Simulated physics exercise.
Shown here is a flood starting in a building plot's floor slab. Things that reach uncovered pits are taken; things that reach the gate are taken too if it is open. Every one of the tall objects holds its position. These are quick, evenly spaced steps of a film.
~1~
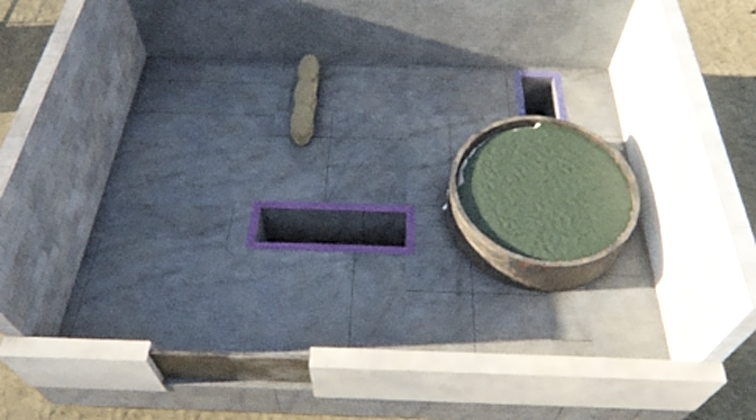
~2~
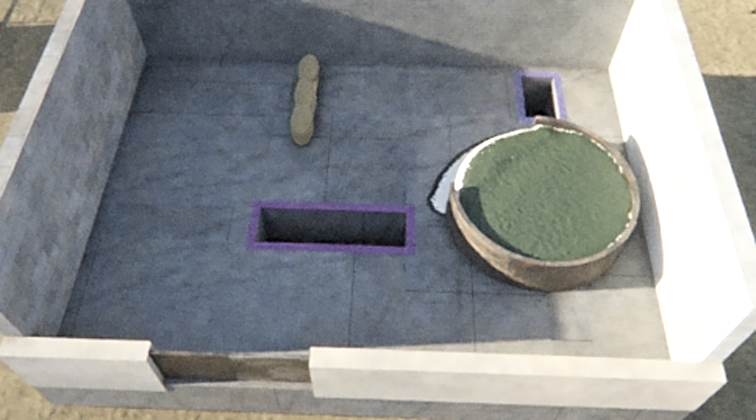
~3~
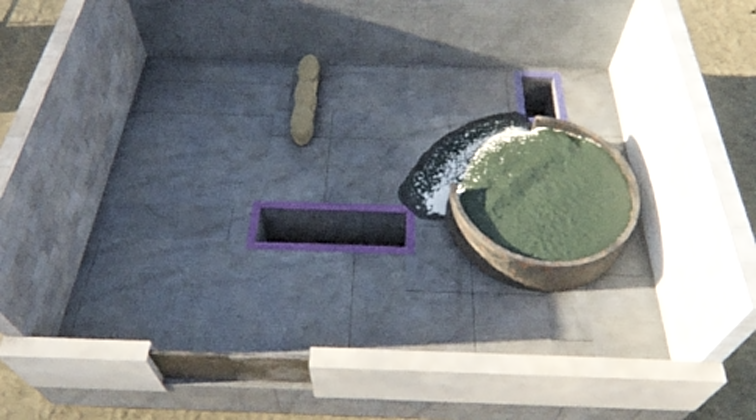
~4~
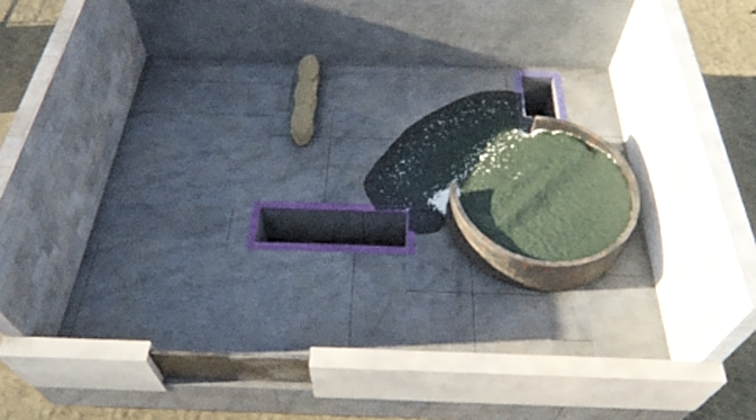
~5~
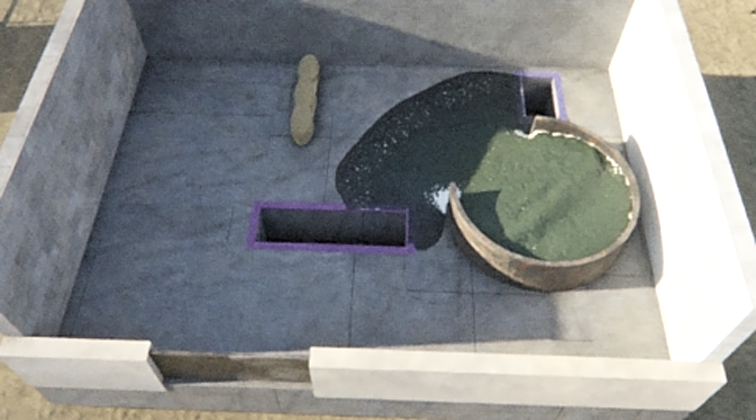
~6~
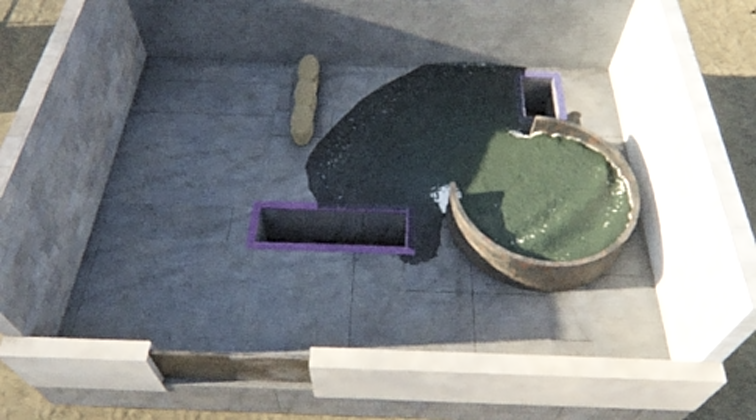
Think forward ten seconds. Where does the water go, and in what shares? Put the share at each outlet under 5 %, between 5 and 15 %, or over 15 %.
In the end the gate ends up with a tiny portion - beneath five per cent, the blue pit ends up with a large portion - topping fifteen per cent, the purple pit ends up with a large portion - topping fifteen per cent.
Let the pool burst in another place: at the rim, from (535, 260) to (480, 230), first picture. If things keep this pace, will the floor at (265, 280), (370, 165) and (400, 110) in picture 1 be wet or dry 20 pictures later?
Note, points one to three: Reached and soaked / unreached / unreached.
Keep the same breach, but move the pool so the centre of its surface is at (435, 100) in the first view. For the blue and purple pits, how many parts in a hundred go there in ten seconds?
After ten seconds: Blue pit around 4 percent, purple pit around 30 percent.
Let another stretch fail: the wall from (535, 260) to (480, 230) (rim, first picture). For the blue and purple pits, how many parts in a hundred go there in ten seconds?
Blue 2 %, purple 6 %.
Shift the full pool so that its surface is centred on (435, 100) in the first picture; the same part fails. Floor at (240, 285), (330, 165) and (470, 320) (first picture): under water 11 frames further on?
Okay, first one high and dry, second one got wet, last one high and dry.
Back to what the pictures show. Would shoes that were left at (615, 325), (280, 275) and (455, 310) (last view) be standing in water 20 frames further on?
Well, in turn they'd be dry underfoot, dry underfoot and dry underfoot.
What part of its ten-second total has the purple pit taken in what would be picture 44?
It should be near 55 percent of the ten-second total.
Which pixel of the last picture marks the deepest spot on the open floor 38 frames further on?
Deepest spot: Near (50, 361).
A moment on, water covers 30 % of the floor; the gate 0 %, the blue pit 1 %, the purple pit 1 %.
Next, water covers 40 % of the floor; the gate 0 %, the blue pit 2 %, the purple pit 1 %.
Then, water covers 50 % of the floor; the gate 0 %, the blue pit 4 %, the purple pit 2 %.
Later, water covers 65 % of the floor; the gate 0 %, the blue pit 11 %, the purple pit 17 %.
In the end, water covers 90 % of the floor; the gate 0 %, the blue pit 18 %, the purple pit 31 %.
